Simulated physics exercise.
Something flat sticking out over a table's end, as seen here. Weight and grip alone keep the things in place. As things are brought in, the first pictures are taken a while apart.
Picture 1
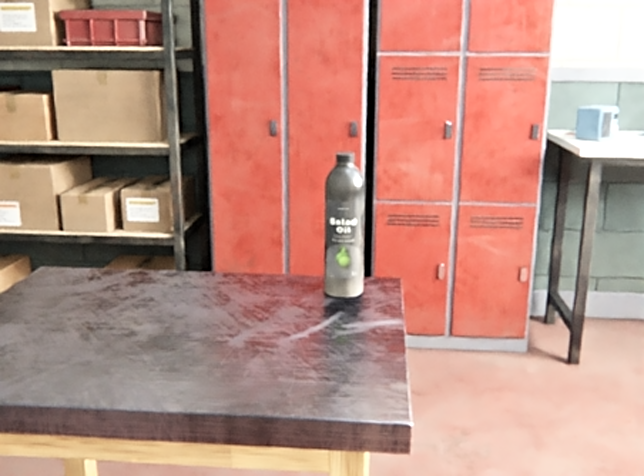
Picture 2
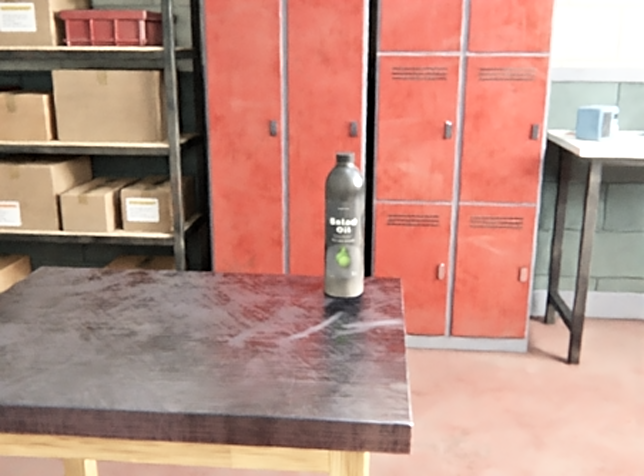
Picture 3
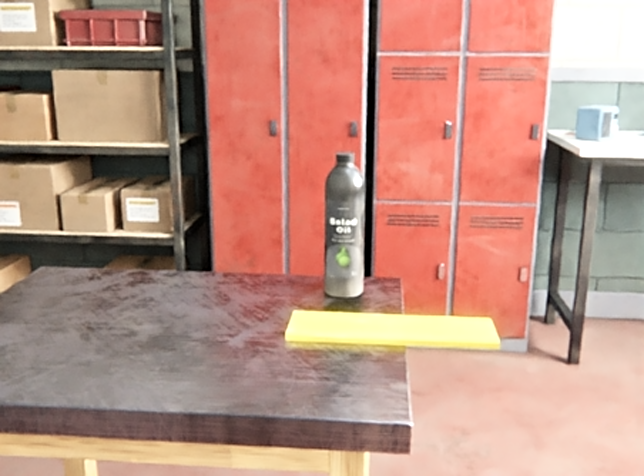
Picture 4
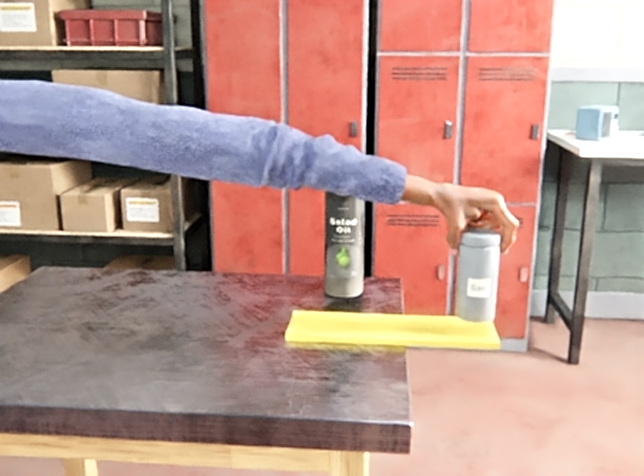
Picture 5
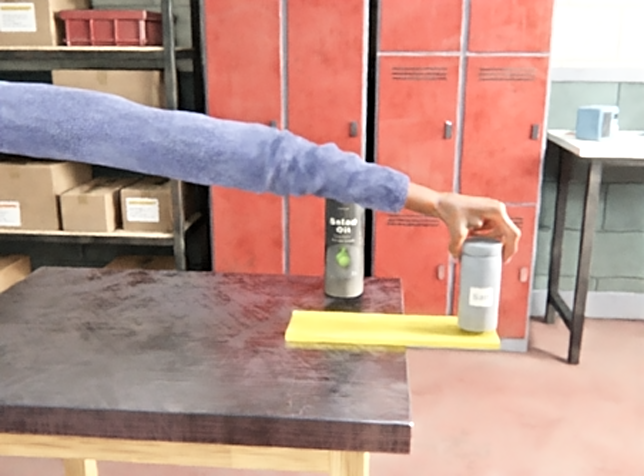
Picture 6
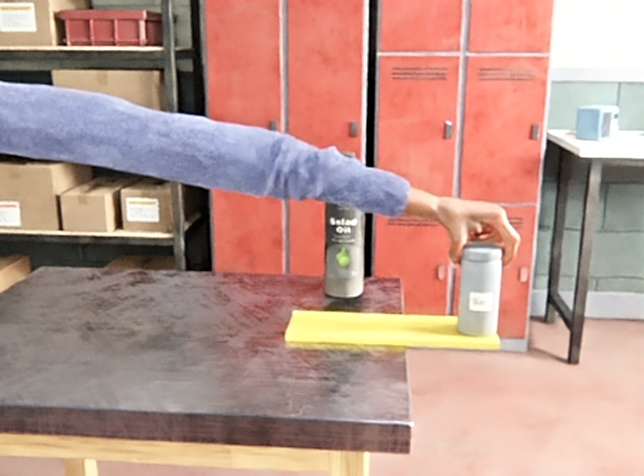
A storage room with red lockers, shelves of cardboard boxes and a small white side table is seen by a still camera from slightly above a dark-topped table. A black bottle labelled salad oil stands near the table's right end, and a flat yellow board appears in front of it, sticking out past the edge. A blue-sleeved arm then reaches across from the left, lowers a grey jar onto the board's overhanging right end, and keeps hold of it.
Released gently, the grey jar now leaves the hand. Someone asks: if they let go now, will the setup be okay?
No, it goes down.
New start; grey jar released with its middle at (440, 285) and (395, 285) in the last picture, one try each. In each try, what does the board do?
The first time it drops, and the second time it does not fall.
Then, 0.40 s later than the last frame, grey jar now down on the floor or falling; yellow board tilted by 57°.
Then, 0.60 s later than the last frame, yellow board now down on the floor or falling.
Then, 0.70 s later than the last frame, things are still on the move.
Then, 0.80 s later than the last frame, as before.
When it is over, down on the floor or falling, grey jar and yellow board; black bottle as before. The board tips off the edge.
